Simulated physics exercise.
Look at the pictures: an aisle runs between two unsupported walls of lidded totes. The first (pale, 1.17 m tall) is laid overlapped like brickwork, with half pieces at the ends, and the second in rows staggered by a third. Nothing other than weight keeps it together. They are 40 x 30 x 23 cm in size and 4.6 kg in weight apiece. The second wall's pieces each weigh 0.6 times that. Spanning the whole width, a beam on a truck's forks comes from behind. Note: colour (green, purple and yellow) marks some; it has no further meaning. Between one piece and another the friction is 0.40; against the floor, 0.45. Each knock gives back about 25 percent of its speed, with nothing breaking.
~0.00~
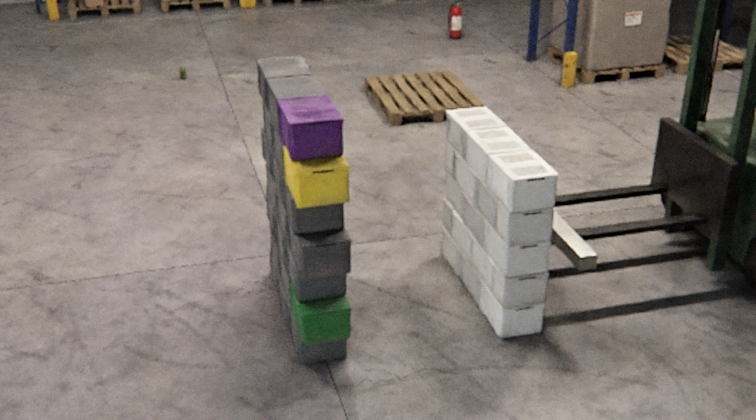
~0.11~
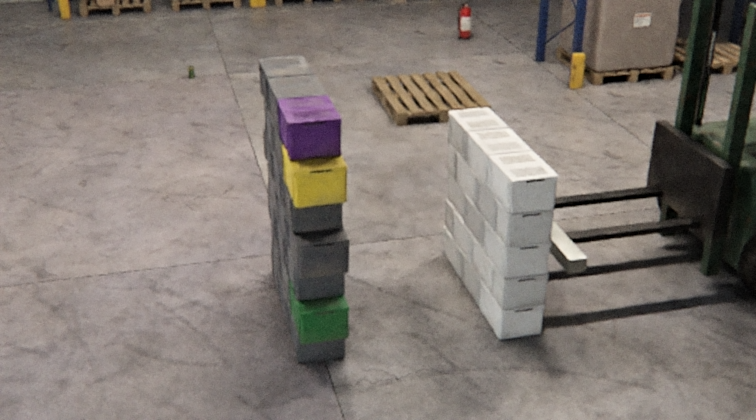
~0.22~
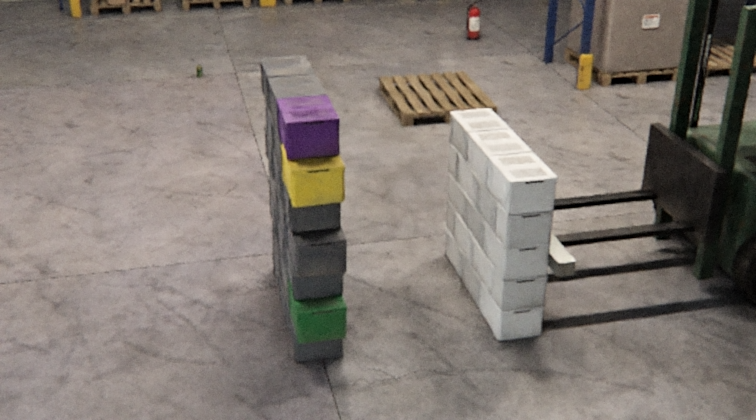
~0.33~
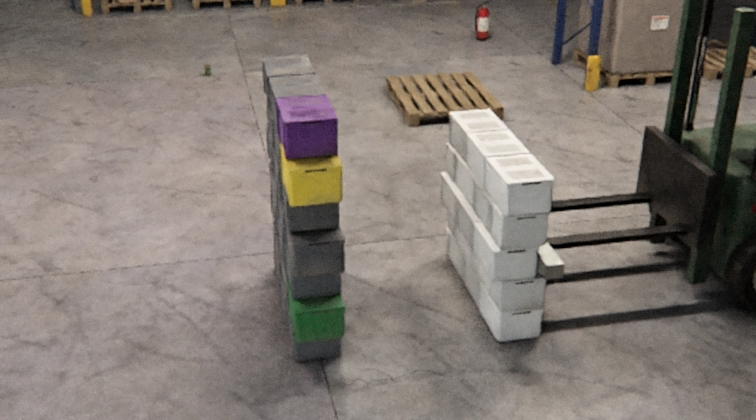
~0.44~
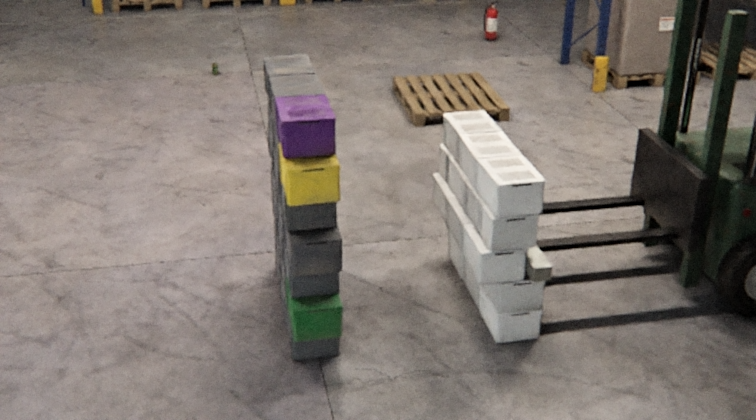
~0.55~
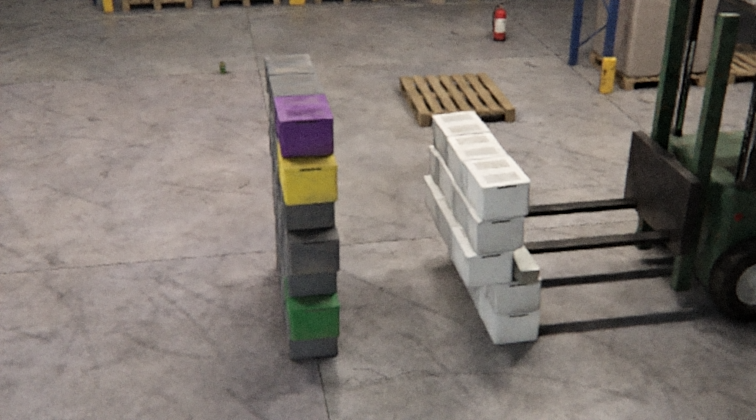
We see a forklift on the right moving a pale beam leftward against a white wall of stacked totes, pushing its upper and middle rows left, while the grey wall with purple, yellow and green totes stands still.
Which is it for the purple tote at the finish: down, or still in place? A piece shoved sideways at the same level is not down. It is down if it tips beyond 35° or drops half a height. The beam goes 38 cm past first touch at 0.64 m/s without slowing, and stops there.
Still in place.
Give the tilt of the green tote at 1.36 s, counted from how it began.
Roughly 0°.
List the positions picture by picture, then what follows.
In the first frame (places mark the middle of the side facing us; the camera moves round a little), beam (587, 263) 14 cm from the wall; purple tote (317, 141); yellow tote (324, 188); green tote (327, 328); the rest undisturbed.
Beam (576, 266) 7 cm from the wall; purple tote (316, 140), in the second frame.
Beam (565, 269) 1 mm in; purple tote (314, 140), in the third frame.
Beam (553, 272) 7 cm in; purple tote (312, 140), in the fourth frame.
Beam (541, 275) 14 cm in; purple tote (310, 139), in the fifth frame.
Beam (528, 277) 21 cm in; purple tote (307, 139); yellow tote (311, 186); green tote (316, 324); the rest undisturbed, in the sixth frame.
After 0.66 s, 0 of the pale wall down; none of the 21 totes of the second wall down; purple tote unmoved.
After 1.08 s, 10 of the pale wall down; none of the 21 totes of the second wall down; purple tote unmoved.
After 1.36 s, 10 of the pale wall down; none of the 21 totes of the second wall down, 20 disturbed; purple tote shifted 20 mm; yellow tote shifted 50 mm.
At rest (2.6 s), 10 of the pale wall down; none of the 21 totes of the second wall down, 18 disturbed; purple tote unmoved; yellow tote shifted 48 mm; green tote shifted 8 cm. As the last picture would show them, middles, purple tote near (301, 126), yellow tote near (299, 173).
